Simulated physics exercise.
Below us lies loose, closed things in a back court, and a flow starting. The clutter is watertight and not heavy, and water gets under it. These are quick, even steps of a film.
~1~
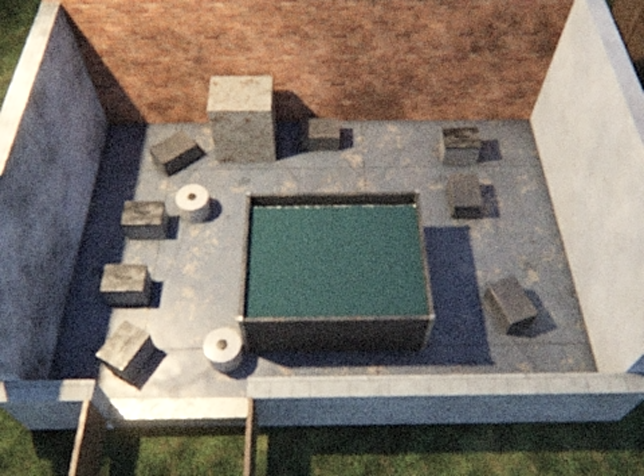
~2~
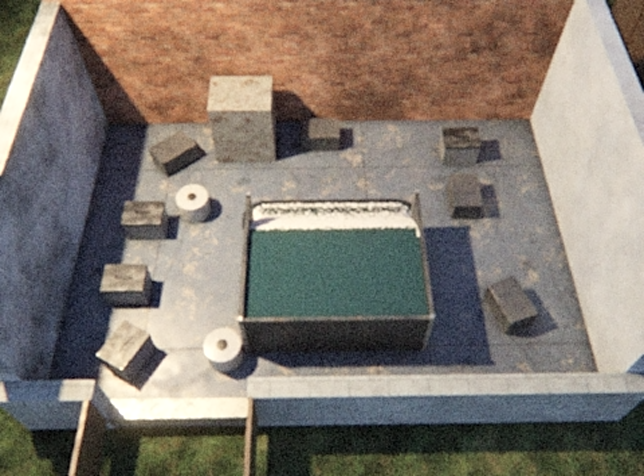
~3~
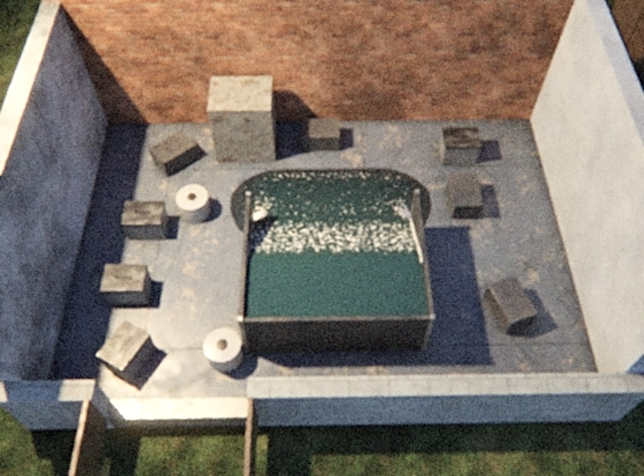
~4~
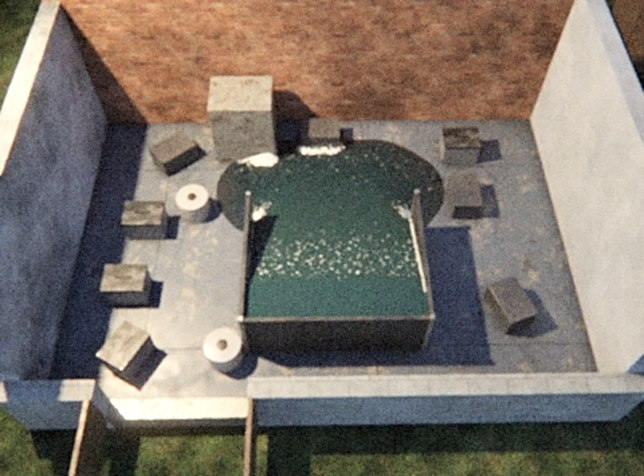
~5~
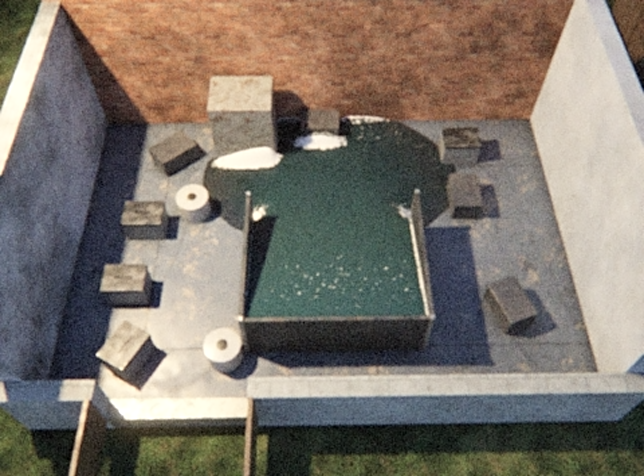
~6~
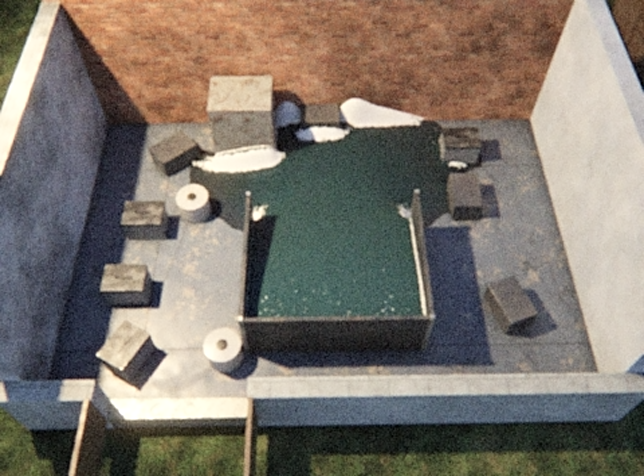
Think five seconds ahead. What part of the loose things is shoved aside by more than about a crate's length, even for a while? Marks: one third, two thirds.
Share: Two thirds or more.
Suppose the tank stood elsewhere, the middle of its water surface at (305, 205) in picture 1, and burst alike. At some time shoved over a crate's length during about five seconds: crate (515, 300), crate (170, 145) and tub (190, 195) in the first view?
In turn: Pushed that far, swept aside, never so far.
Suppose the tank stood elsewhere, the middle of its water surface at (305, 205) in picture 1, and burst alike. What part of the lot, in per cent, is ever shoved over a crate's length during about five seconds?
Close to 80 %.
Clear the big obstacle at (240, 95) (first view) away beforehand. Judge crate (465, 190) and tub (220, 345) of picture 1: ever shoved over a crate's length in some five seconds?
One after the other: Swept aside, less than that.
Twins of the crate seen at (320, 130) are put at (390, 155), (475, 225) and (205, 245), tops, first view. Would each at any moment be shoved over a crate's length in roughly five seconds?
In that order: Yes, pushed that far, not that far.
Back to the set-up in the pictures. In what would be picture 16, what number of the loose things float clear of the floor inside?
3 of them.
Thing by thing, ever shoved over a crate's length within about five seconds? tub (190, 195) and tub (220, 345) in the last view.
One after the other: Swept aside, less than that.
A moment on, 0 of 10 are well off their spots; 1 afloat.
Next, 2 of 10 are well off their spots; 3 afloat.
Later, 6 of 10 are well off their spots; 5 afloat.
In the end, 8 of 10 are well off their spots, and 9 have been at some point; 6 afloat.
